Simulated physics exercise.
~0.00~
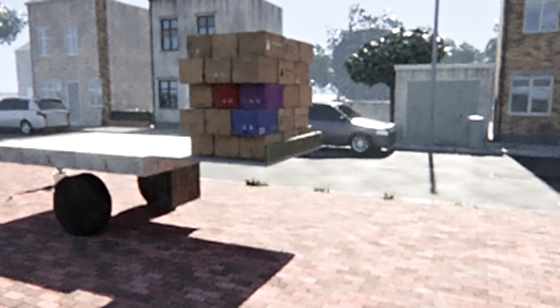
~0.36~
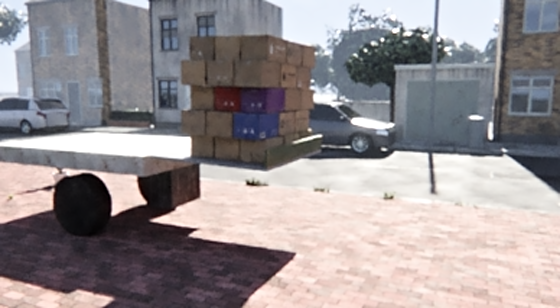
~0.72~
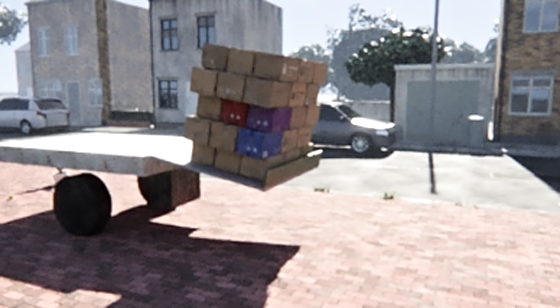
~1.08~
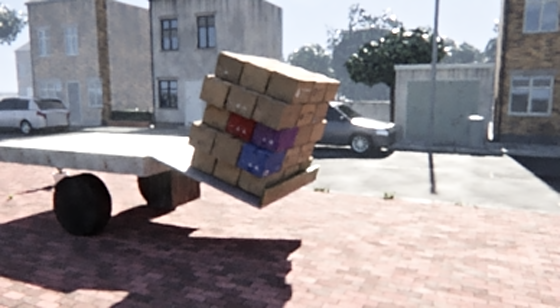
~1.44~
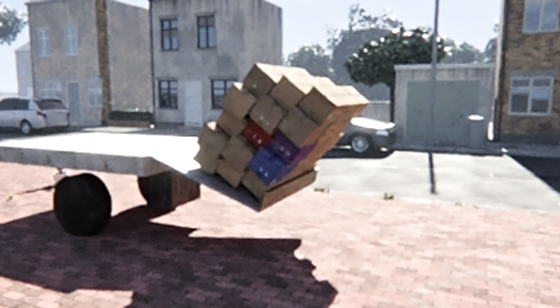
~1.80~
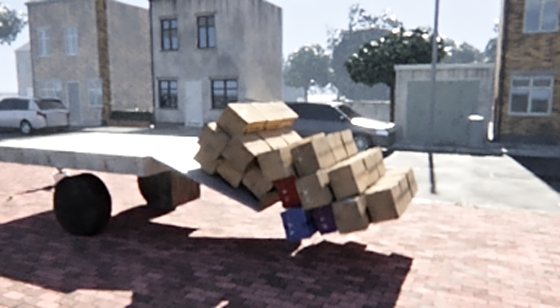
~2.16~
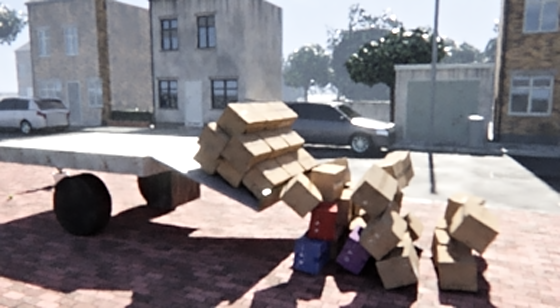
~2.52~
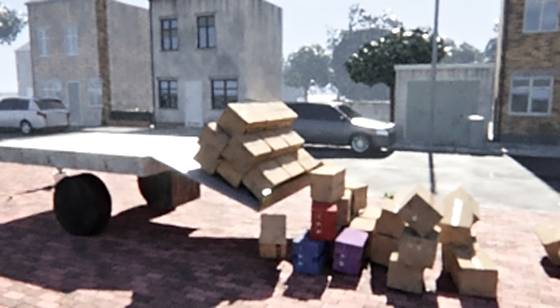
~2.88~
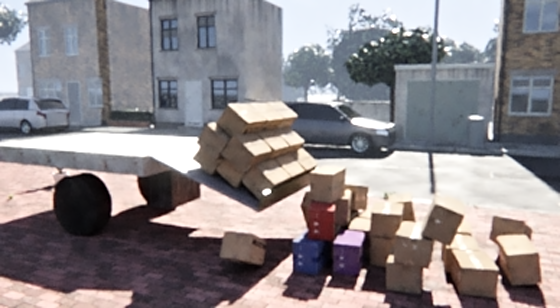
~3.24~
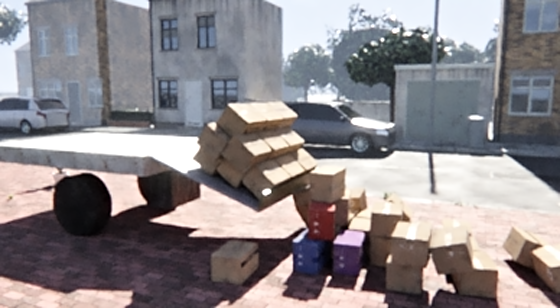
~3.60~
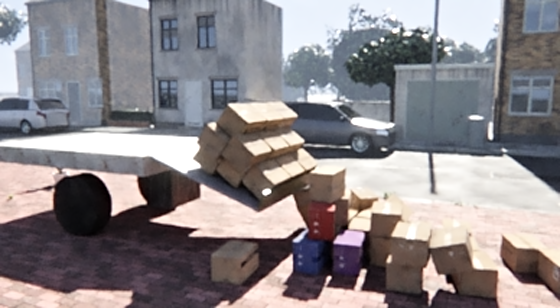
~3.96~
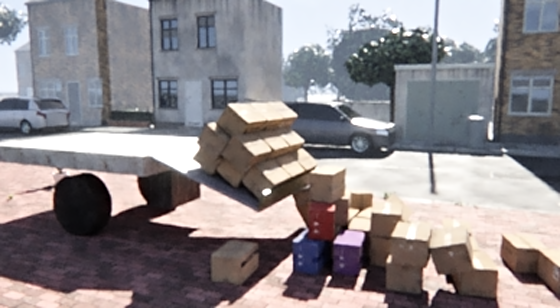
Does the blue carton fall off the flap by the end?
Yes, the blue carton drops off the flap and ends up resting on the brick paving beside the purple one.
